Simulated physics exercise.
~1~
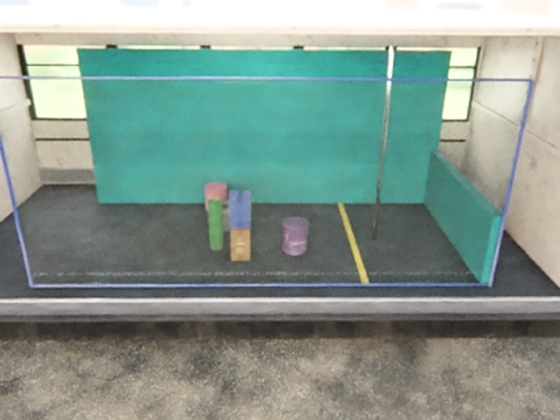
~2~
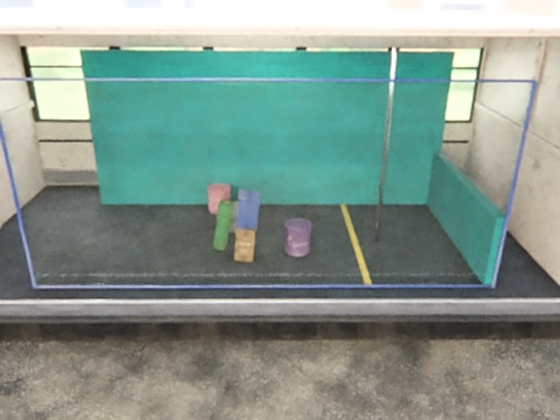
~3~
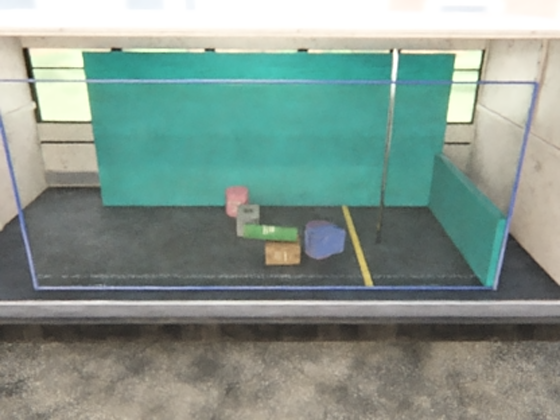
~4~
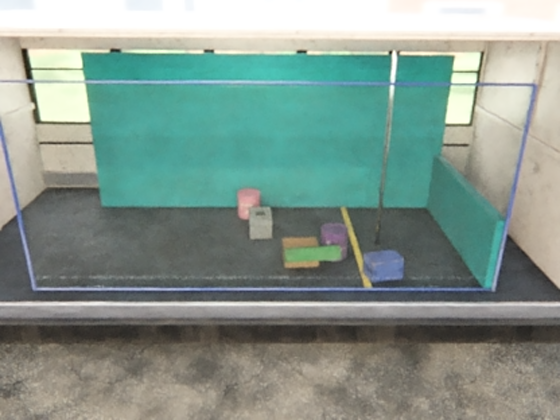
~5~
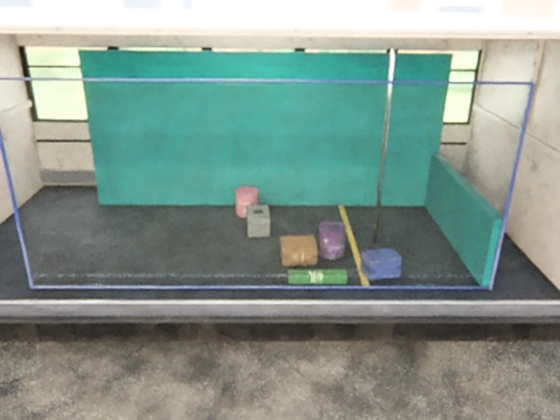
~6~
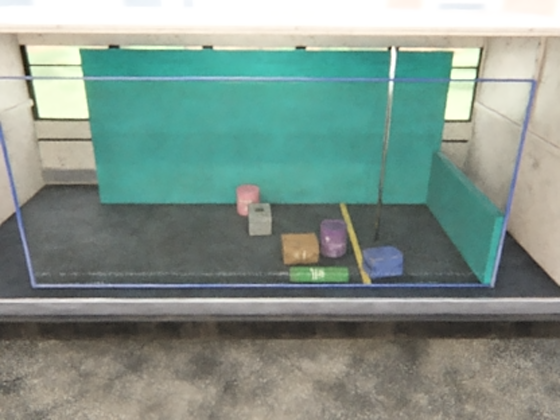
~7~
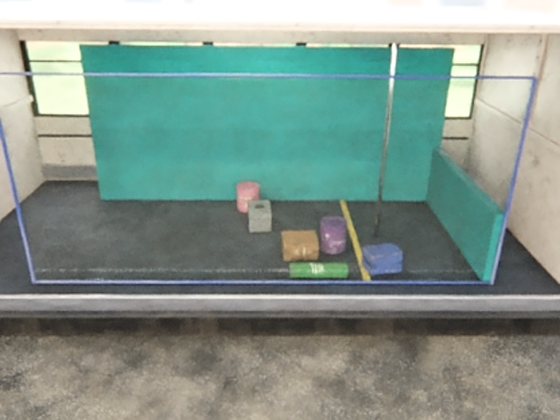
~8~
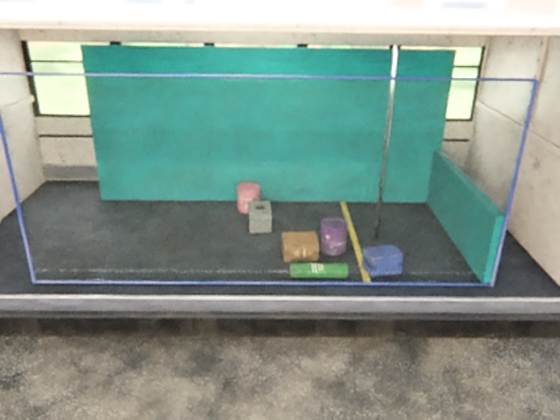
In an open bay with a green back wall, a stacked blue carton, brown pack and green roll toppled and slid right with the grey box and two buckets, until the carton lay past the yellow line and the others rested short of it.
